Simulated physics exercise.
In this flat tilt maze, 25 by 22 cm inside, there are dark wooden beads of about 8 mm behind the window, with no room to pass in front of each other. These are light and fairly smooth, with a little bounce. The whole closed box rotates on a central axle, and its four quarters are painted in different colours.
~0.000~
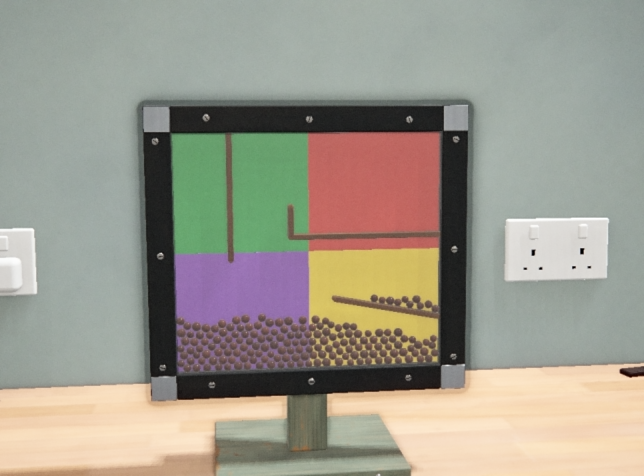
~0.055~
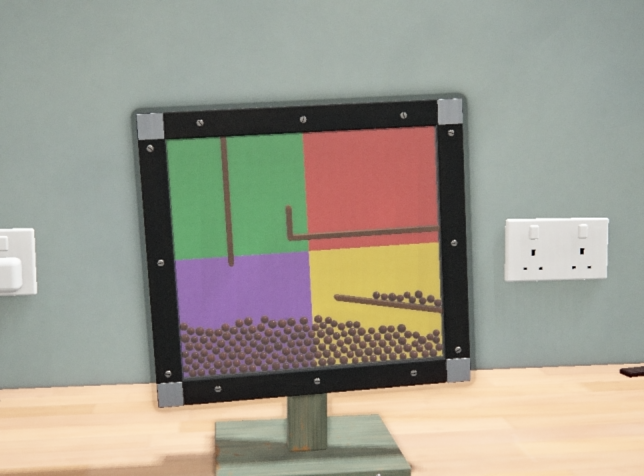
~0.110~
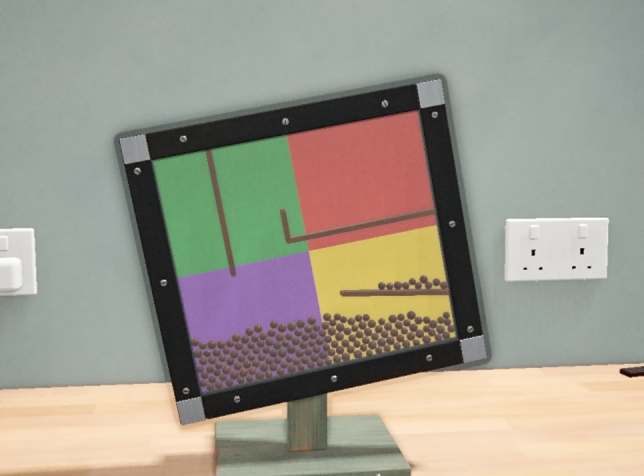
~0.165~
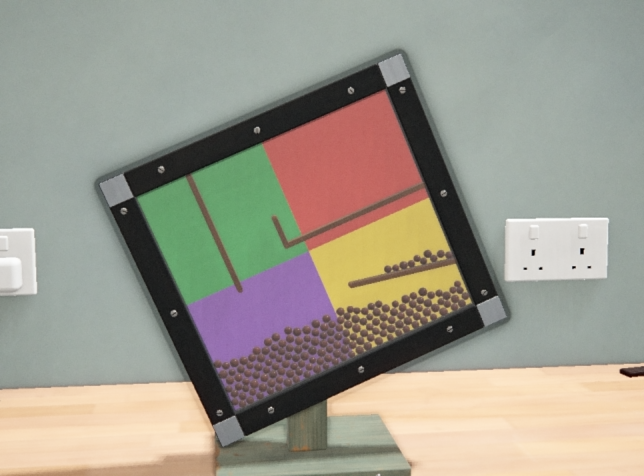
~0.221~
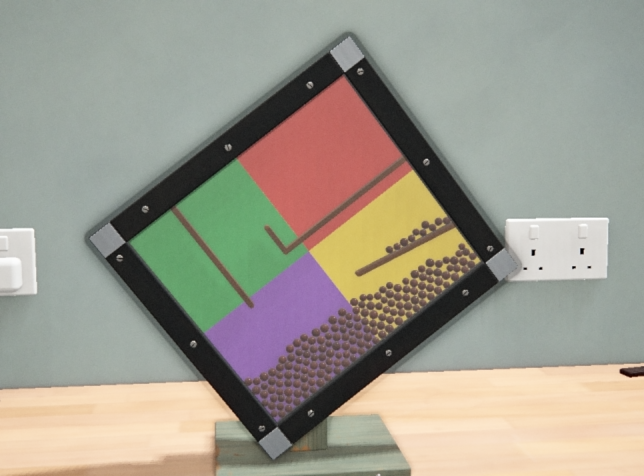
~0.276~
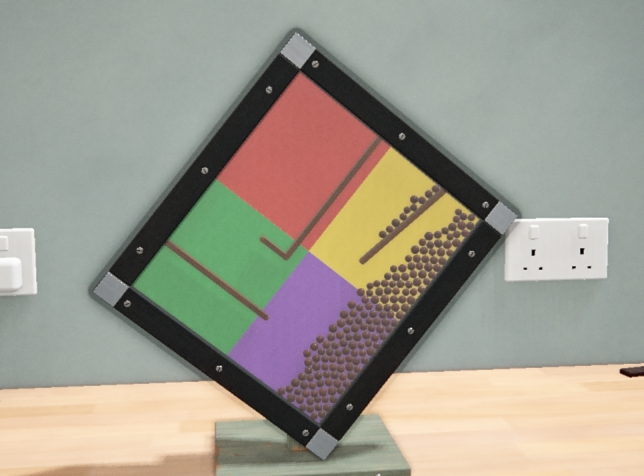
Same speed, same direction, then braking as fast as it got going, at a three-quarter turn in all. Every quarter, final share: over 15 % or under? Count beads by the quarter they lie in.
Final shares: Green quarter over 15 %, red quarter over 15 %, purple quarter under 15 %, yellow quarter over 15 %.
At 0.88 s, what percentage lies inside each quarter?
Green quarter: 65; red quarter: 10; purple quarter: 20; yellow quarter: 0.
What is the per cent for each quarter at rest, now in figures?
Green quarter 30%, red quarter 35%, purple quarter 0%, yellow quarter 35%.
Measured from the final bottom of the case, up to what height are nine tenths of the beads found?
Roughly 22 cm.
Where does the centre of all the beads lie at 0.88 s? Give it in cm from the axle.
It sits about 8 cm right and about 2 cm below the axle.
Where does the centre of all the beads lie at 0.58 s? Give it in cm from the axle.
The middle sits about 7 centimetres right and 5 centimetres below the axle.
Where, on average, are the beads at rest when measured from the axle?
Offset from axle: Approx. 2 cm right, 4 cm below.
After 0.58 s it has turned 128°, the beads' middle is 7 cm right of and 5 cm below the axle; by quarter, green 30 %, purple 70 %.
After 0.88 s it has turned 204°, the beads' middle is 8 cm right of and 2 cm below the axle; by quarter, green 65 %, red 10 %, purple 20 %.
After 1.21 s it has turned 270°, the beads' middle is 3 cm right of and level with the axle; by quarter, green 40 %, red 35 %, purple 10 %, yellow 15 %.
Settled by 2.4 s, green 30 %, red 35 %, purple 0 %, yellow 35 %.
